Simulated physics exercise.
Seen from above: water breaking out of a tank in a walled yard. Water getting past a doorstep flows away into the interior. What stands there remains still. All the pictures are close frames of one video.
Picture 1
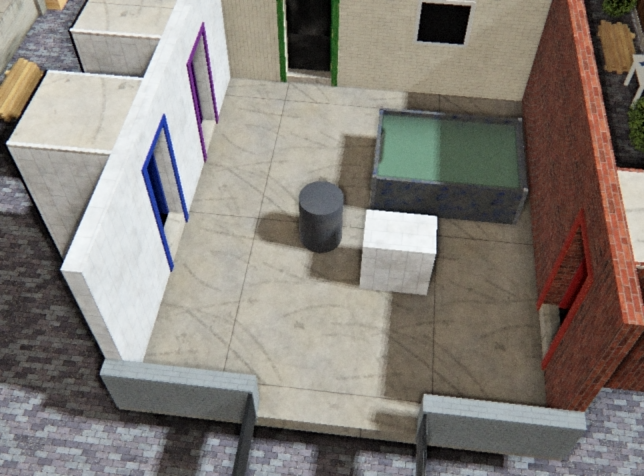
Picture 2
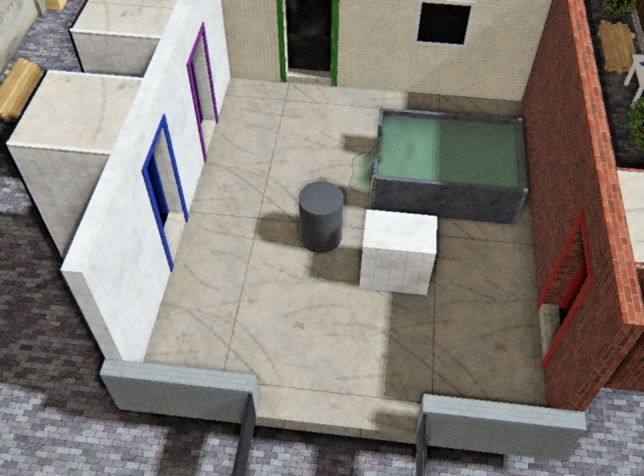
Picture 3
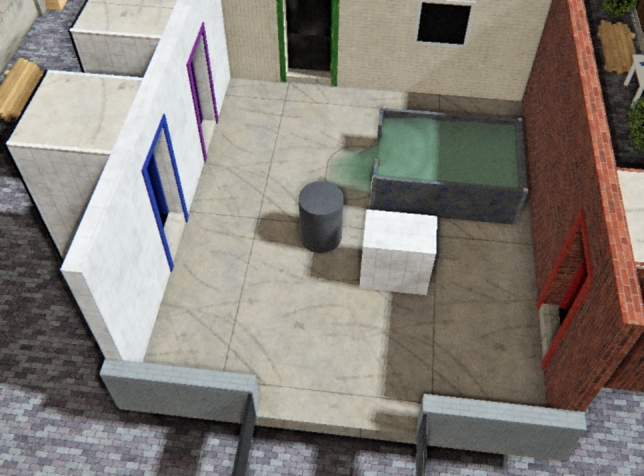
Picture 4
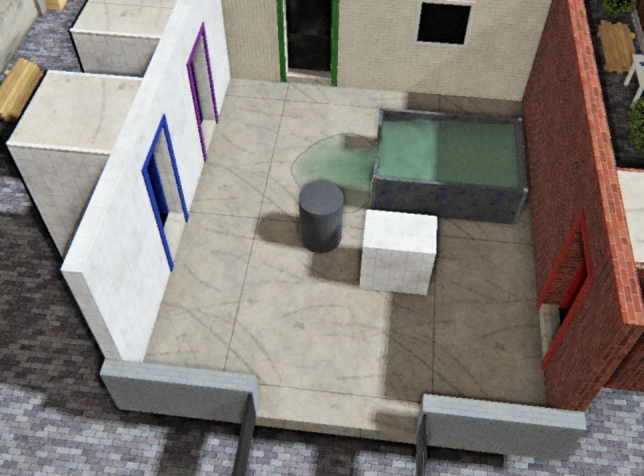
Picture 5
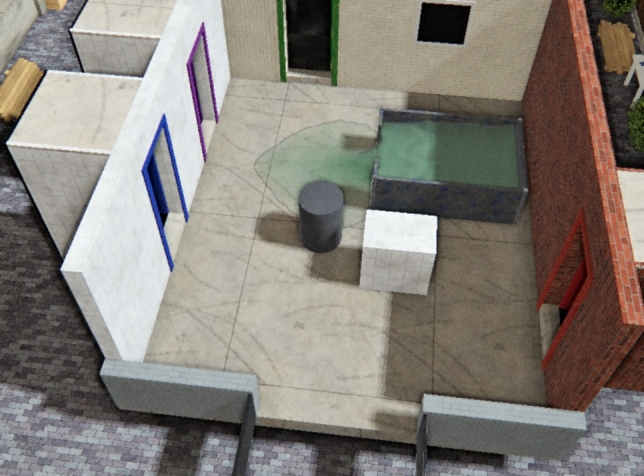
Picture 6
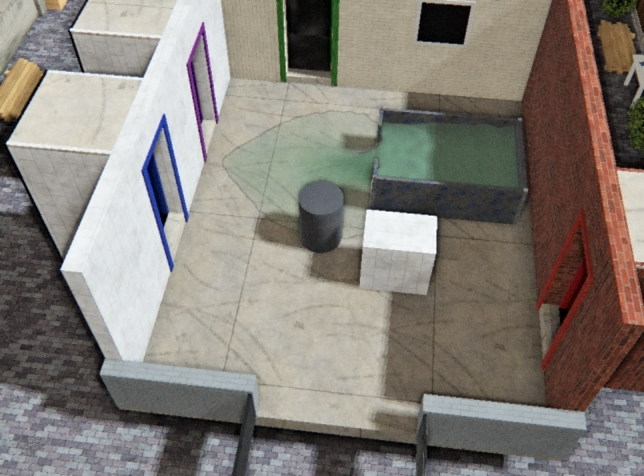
In a walled yard seen from above, greenish water lies still in an open dark tank beside a white block and a grey cylinder. Water breaks out through the tank's left side and spreads leftward across the pale floor, fanning out behind the cylinder into a wide, thin sheet toward the white wall.
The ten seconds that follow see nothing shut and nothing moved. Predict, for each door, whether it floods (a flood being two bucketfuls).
Result: The red door never tops two buckets; the blue door never tops two buckets; the green door never tops two buckets; the purple door tops two buckets.
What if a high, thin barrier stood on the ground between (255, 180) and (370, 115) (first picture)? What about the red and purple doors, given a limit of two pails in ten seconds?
The red door remains below and the purple door remains below.
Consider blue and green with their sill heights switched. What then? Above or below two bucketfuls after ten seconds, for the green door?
Green: Below the limit.
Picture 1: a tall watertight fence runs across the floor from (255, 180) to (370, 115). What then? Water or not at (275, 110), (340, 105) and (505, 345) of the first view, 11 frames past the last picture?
Taking the points in order, they are high and dry, high and dry and high and dry.
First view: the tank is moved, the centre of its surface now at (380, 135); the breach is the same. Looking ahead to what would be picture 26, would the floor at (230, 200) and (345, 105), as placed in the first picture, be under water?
Submerged and submerged.
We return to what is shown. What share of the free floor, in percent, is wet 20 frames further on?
I'd put it at roughly 40 per cent.
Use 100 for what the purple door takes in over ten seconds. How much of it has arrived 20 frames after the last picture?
Around 70 in a hundred.
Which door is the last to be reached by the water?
It's the red door.
A moment on, water covers 30 % of the floor; the red door not reached, the blue door wet at the sill, nothing in, the green door wet at the sill, nothing in, the purple door over two buckets in.
Next, water covers 35 % of the floor; the red door not reached, the blue door wet at the sill, nothing in, the green door wet at the sill, nothing in, the purple door far over two buckets in.
Then, water covers 40 % of the floor; the red door not reached, the blue door wet at the sill, nothing in, the green door wet at the sill, nothing in, the purple door far over two buckets in.
Later, water covers 75 % of the floor; the red door not reached, the blue door wet at the sill, nothing in, the green door wet at the sill, nothing in, the purple door far over two buckets in.
In the end, water covers 90 % of the floor; the red door wet at the sill, nothing in, the blue door wet at the sill, nothing in, the green door wet at the sill, nothing in, the purple door far over two buckets in.
